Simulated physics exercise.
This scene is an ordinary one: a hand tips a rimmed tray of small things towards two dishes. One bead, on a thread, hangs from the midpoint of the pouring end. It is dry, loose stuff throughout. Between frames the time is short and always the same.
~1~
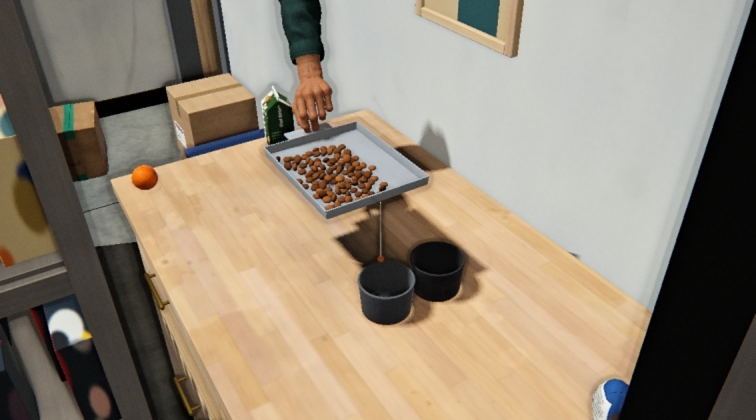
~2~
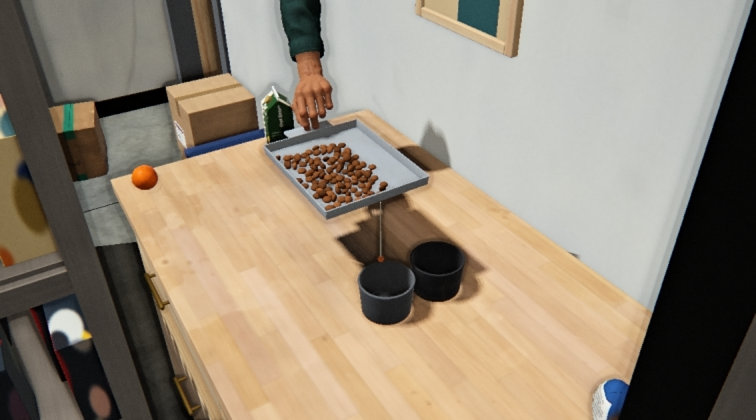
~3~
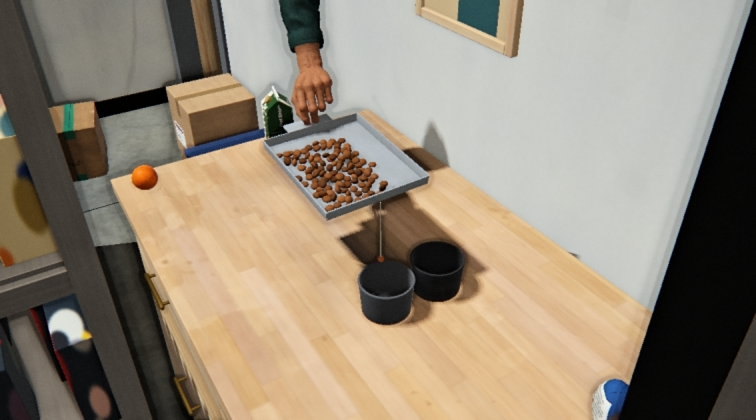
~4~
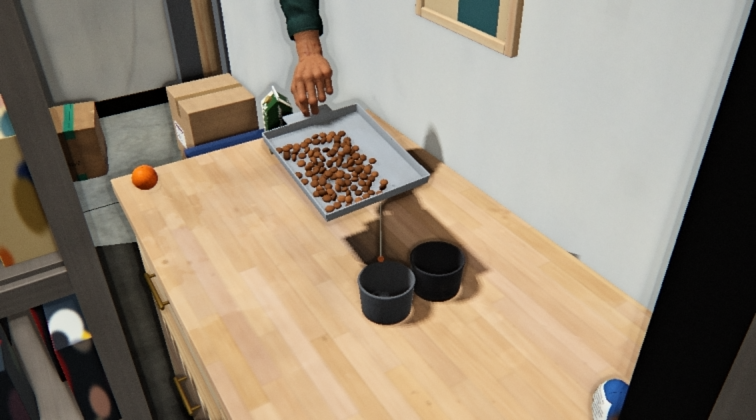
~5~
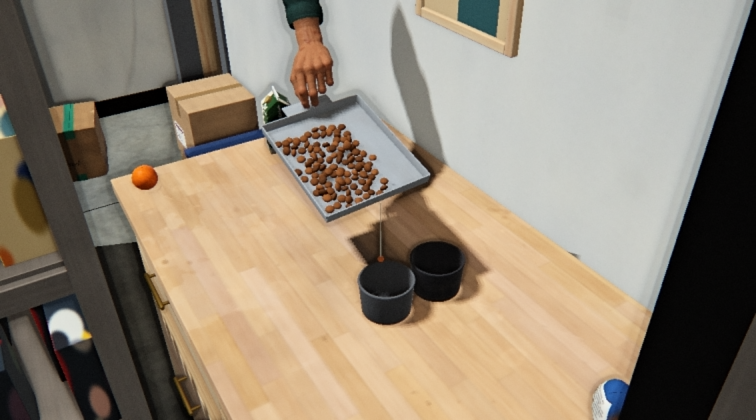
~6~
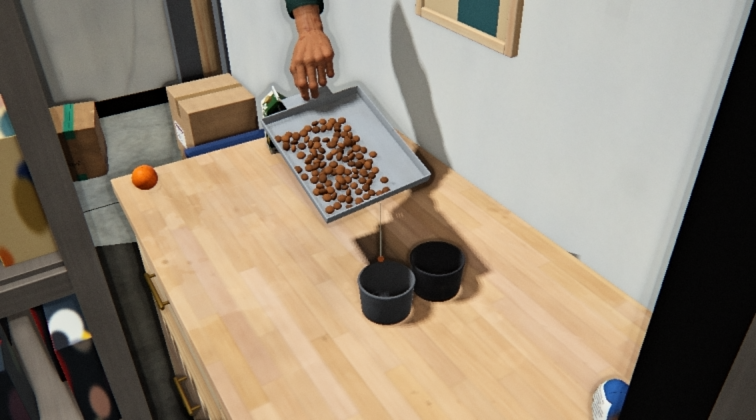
A hand slowly raised the back of a gray tray of brown kibble above two dark dishes on a wooden table, tilting it gradually toward its front left corner while the pieces stayed bunched together.
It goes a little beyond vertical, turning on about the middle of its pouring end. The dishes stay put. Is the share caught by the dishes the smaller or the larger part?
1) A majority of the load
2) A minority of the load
2.
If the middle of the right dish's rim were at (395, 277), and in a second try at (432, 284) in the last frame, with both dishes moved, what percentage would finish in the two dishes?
Close to 80 in a hundred, then close to 40 in a hundred.
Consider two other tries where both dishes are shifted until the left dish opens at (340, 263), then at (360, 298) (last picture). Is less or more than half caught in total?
Result, first setup: The minor share; second setup: The bulk.
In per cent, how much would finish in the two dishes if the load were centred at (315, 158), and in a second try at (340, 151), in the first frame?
Around 20 percent the first time, around 40 percent the second.
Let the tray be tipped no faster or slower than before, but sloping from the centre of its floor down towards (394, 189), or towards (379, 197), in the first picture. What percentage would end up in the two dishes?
Respectively 80 and 60 in a hundred.
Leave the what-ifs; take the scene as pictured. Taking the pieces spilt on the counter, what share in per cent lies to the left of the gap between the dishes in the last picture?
Share on the left: Near 90 %.
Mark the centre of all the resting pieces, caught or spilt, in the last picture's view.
Close to (359, 326), more or less.
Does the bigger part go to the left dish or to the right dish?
Fuller at the end: The leftward one.
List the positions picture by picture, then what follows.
The first frame shows corners of the pouring end near (326, 210) and (428, 176), level; middle of the load near (334, 176), bits of dog kibble; left dish near (401, 307); right dish near (453, 284); bead on its thread near (381, 259).
The second frame shows corners of the pouring end near (326, 211) and (428, 176), level; middle of the load near (334, 176).
The third frame shows corners of the pouring end near (327, 212) and (428, 175), tipped barely, lowest at the left corner; middle of the load near (333, 173).
The fourth frame shows corners of the pouring end near (327, 214) and (428, 175), tipped a little, lowest at the left corner; middle of the load near (333, 170).
The fifth frame shows corners of the pouring end near (327, 215) and (429, 174), tipped a little, lowest at the left corner; middle of the load near (333, 167).
The sixth frame shows corners of the pouring end near (327, 217) and (429, 174), tipped clearly, lowest at the left corner; middle of the load near (333, 165); left dish near (401, 307); right dish near (453, 284).
Shortly afterwards, tray tipped steeply; the whole lot on the tray.
Next, tray tipped right over; near a quarter on the tray; a little in the left dish; near a third outside both; near a third in the air.
Some moments later, tray tipped past a quarter turn; near a third in the left dish; near two thirds outside both.
In the end, tray tipped past a quarter turn; near a third in the left dish; none at all in the right dish; near two thirds outside both.
